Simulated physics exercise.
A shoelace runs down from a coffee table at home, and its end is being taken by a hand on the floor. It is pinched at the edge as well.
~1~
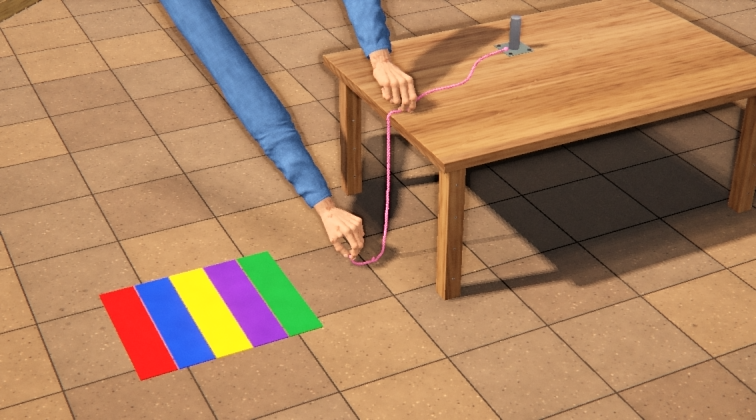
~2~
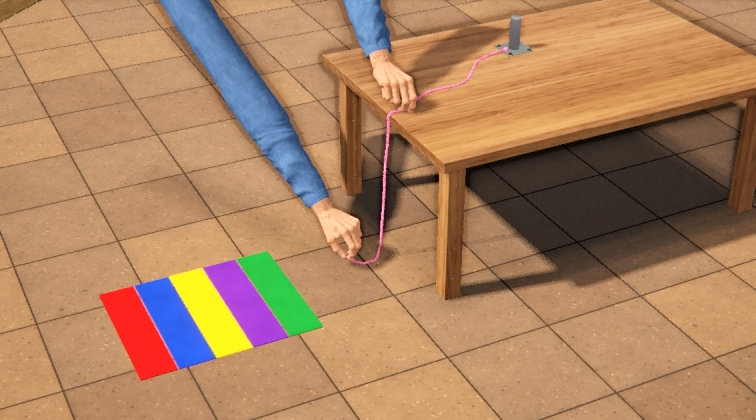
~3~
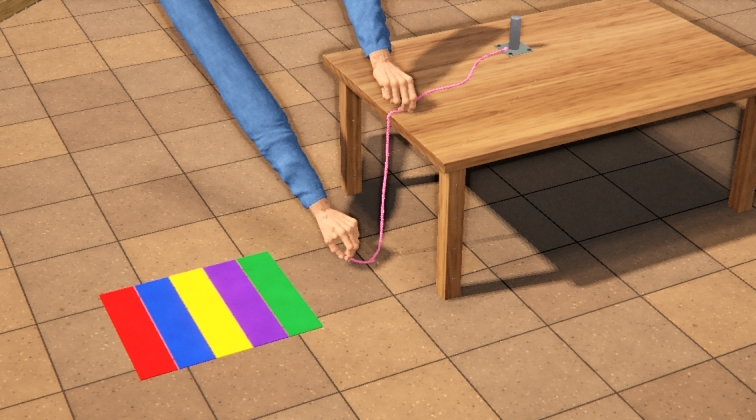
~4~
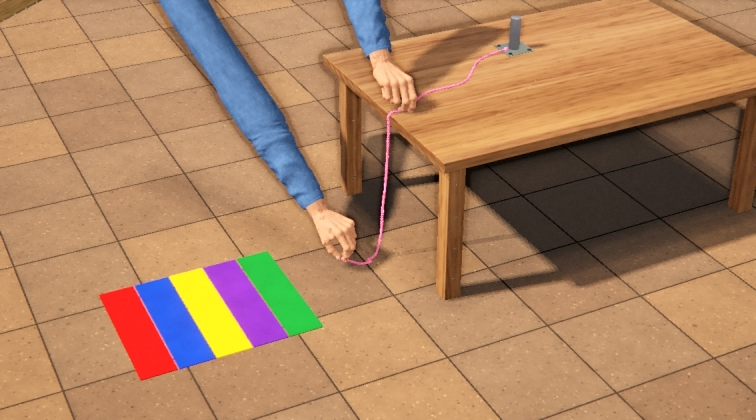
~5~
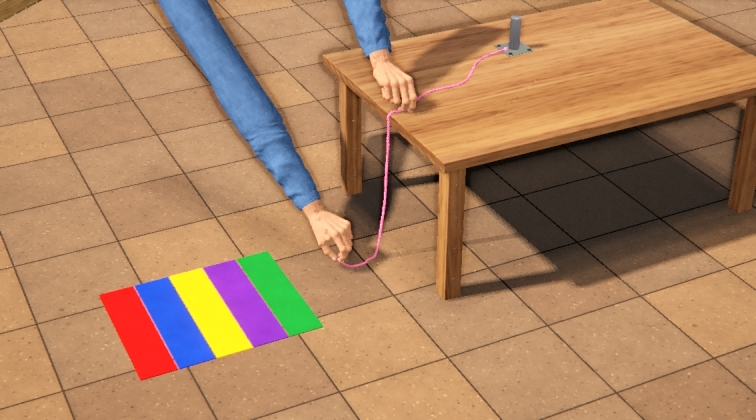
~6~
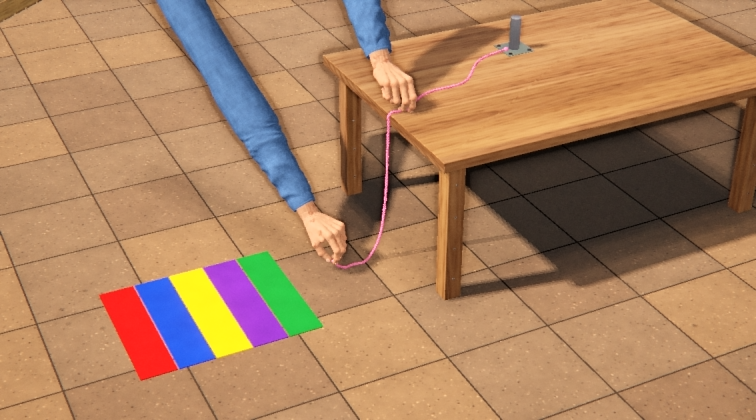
A hand near the floor slowly draws the pink lace's end slightly left beside colored stripes.
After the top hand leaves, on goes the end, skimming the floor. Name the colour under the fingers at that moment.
Purple.
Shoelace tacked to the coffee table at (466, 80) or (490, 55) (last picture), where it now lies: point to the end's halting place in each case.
In order of the tries, it's near (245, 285) and near (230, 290).
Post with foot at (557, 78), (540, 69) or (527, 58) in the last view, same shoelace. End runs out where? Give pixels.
Going through them in sequence: (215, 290), (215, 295) and finally (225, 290).
Soon after, end near (295, 271); short of the strips.
Then, end near (258, 281); over green.
At full stretch, end near (236, 287); over purple. It gets as far as the purple strip.
